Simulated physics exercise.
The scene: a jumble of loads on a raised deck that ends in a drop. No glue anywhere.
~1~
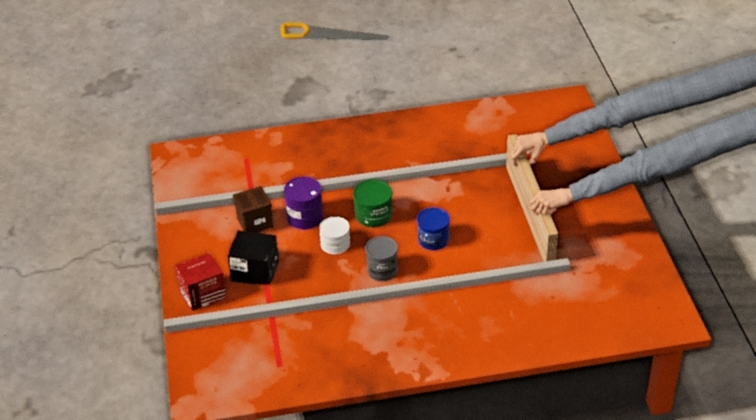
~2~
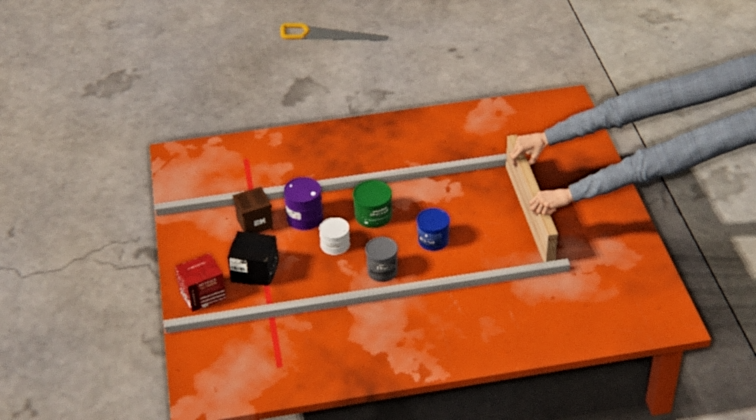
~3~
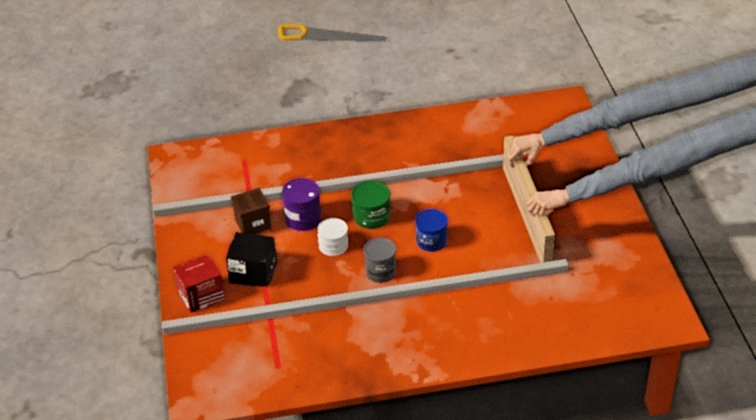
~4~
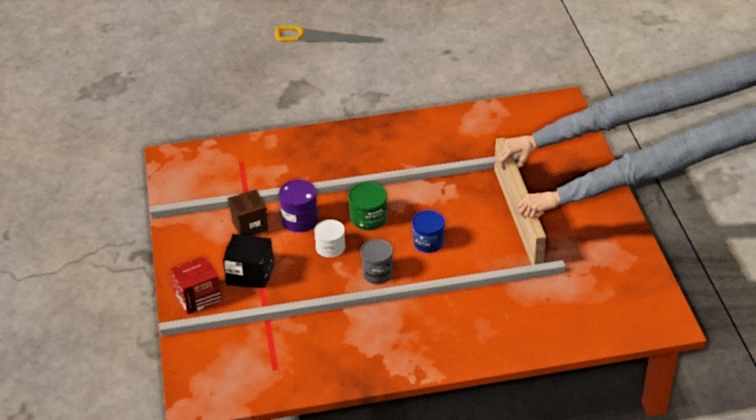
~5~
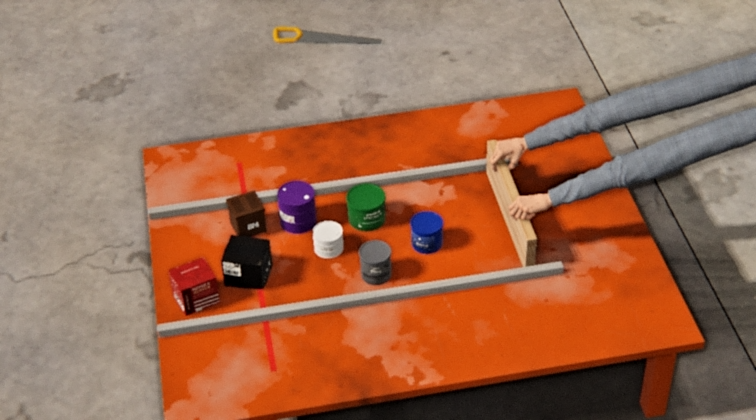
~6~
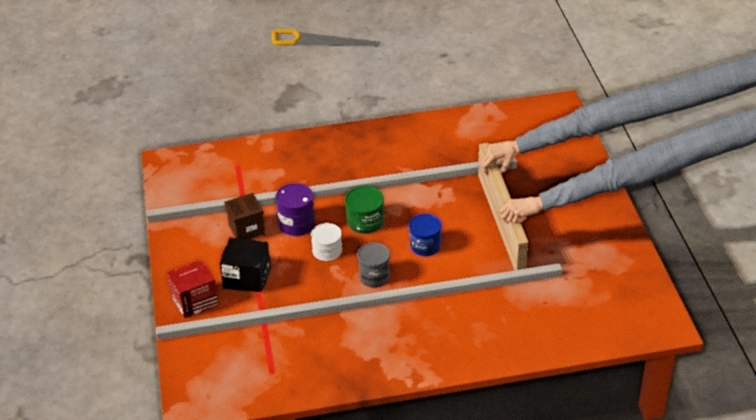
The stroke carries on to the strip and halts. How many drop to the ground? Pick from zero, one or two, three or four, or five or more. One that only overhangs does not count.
The number that fall off is zero.
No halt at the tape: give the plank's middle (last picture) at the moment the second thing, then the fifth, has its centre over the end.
At (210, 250) for the second, at (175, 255) for the fifth.
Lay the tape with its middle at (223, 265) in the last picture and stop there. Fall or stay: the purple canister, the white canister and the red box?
The purple canister holds on, the white canister is kept, the red box drops off.
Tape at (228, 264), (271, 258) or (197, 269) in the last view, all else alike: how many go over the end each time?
The counts: 1, 0 and 3.
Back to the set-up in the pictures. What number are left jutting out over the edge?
The number is 1.
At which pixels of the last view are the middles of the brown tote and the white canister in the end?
The brown tote at (177, 232), the white canister at (215, 257).
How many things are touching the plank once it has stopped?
In contact: 3.
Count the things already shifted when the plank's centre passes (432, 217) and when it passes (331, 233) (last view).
At the one place 1, at the other 6.
A little later, none off yet; red box at rest near (193, 289); black parcel at rest near (246, 265); brown tote at rest near (245, 218).
Next, none off yet; red box at rest near (193, 289); black parcel at rest near (245, 266); brown tote shifted about its own width near (212, 222).
When it is over, the number that fall off is zero.
